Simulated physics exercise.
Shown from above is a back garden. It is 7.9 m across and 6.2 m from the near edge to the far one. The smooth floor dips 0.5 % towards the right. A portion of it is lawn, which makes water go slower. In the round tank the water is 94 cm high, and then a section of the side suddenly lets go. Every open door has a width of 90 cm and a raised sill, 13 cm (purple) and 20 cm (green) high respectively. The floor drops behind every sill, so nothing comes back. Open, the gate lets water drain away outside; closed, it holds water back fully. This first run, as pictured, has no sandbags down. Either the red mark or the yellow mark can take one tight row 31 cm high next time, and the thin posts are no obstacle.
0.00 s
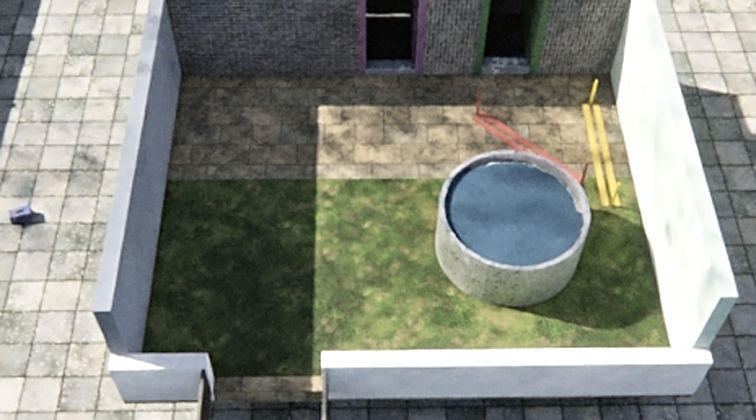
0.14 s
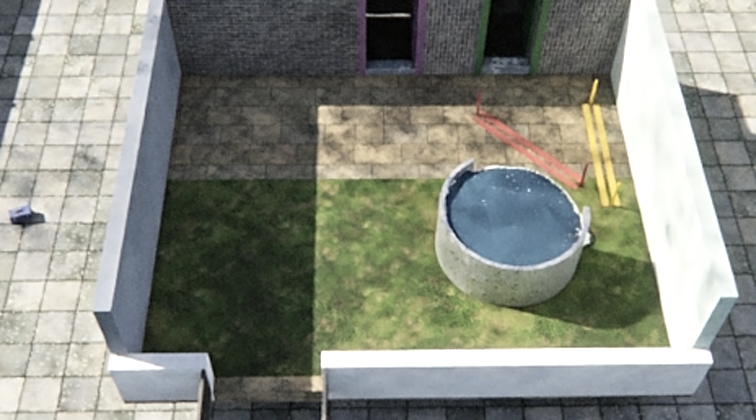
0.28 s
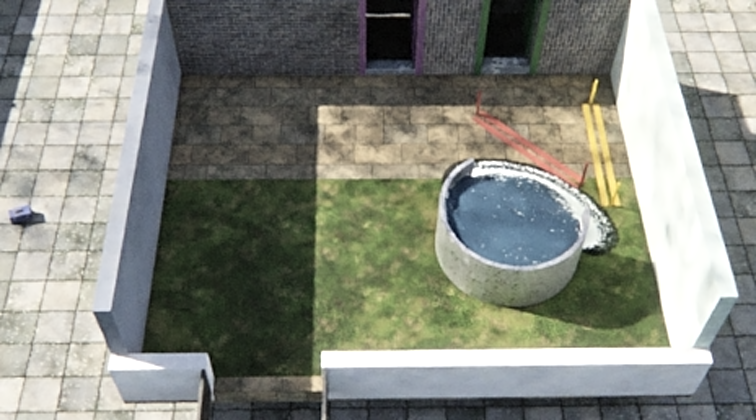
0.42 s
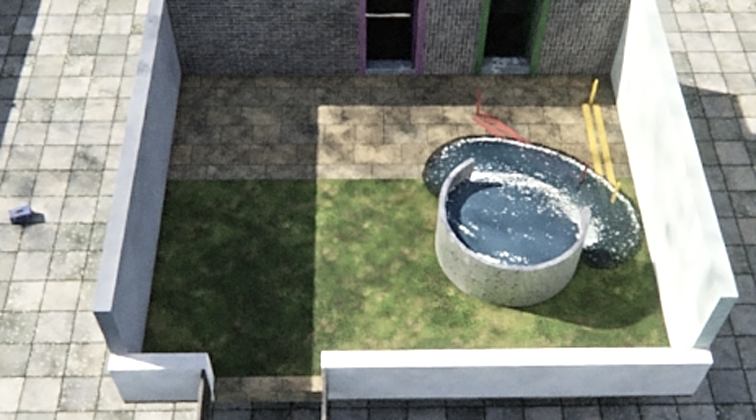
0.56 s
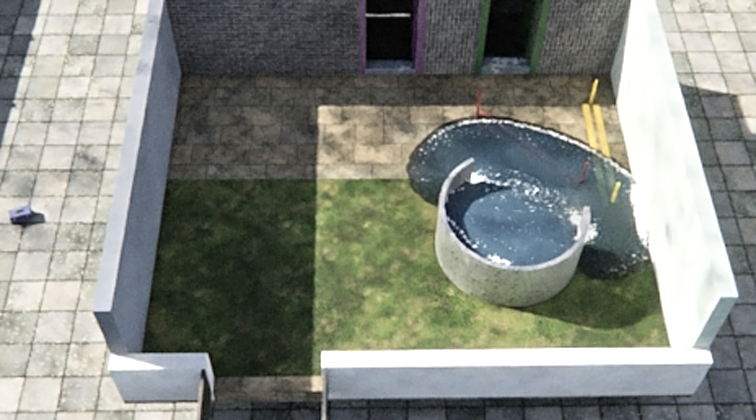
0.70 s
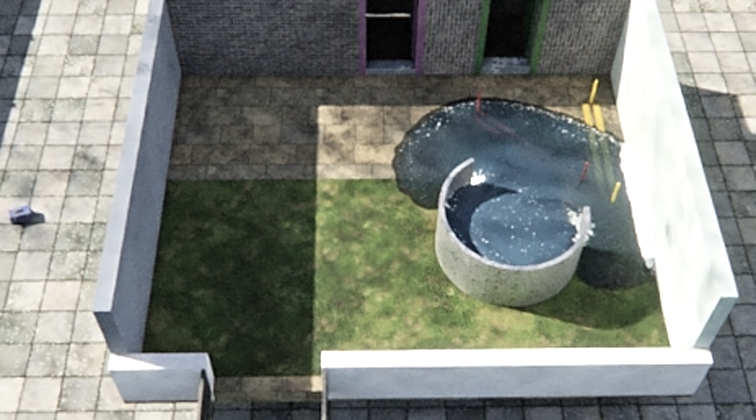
In a walled back garden seen from above, the far side of a round tank opened and water poured out, spreading across the grass and paving around the red and yellow bars to the right-hand wall.
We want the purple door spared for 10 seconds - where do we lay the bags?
Lay them on yellow.
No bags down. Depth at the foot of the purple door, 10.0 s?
It comes to some 4.0 cm deep at that spot.
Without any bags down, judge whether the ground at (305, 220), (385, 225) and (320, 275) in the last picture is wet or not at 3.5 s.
In that order: Dry, not reached, still dry.
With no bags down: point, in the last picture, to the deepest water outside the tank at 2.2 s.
I'd point to somewhere near (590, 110).
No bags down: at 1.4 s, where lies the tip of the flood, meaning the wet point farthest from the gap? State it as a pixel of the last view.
Near (369, 75).
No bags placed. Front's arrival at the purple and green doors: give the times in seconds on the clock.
It first reaches the purple door at 1.2 s, the green door at 0.9 s.
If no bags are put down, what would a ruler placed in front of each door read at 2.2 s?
Depths in centimetres: Purple 15, green 39.
After 1.4 s water covers 35 % of the floor and is deepest (73 cm) near (603, 74) in the run without bags; in at the purple door, 0 L with no bags, 19 L with the row on red, 3 L on yellow.
After 2.2 s water covers 35 % of the floor and is deepest (53 cm) near (590, 110) in the run without bags; in at the purple door, 10 L with no bags, 70 L with the row on red, 9 L on yellow.
After 3.5 s water covers 50 % of the floor and is deepest (24 cm) near (585, 190) in the run without bags; in at the purple door, 12 L with no bags, 99 L with the row on red, 12 L on yellow.
After 6.0 s water covers 85 % of the floor and is deepest (16 cm) near (668, 372) in the run without bags; in at the purple door, 14 L with no bags, 104 L with the row on red, 12 L on yellow.
After 10.0 s water covers 100 % of the floor and is deepest (10 cm) near (325, 353) in the run without bags; in at the purple door, 14 L with no bags, 104 L with the row on red, 12 L on yellow.
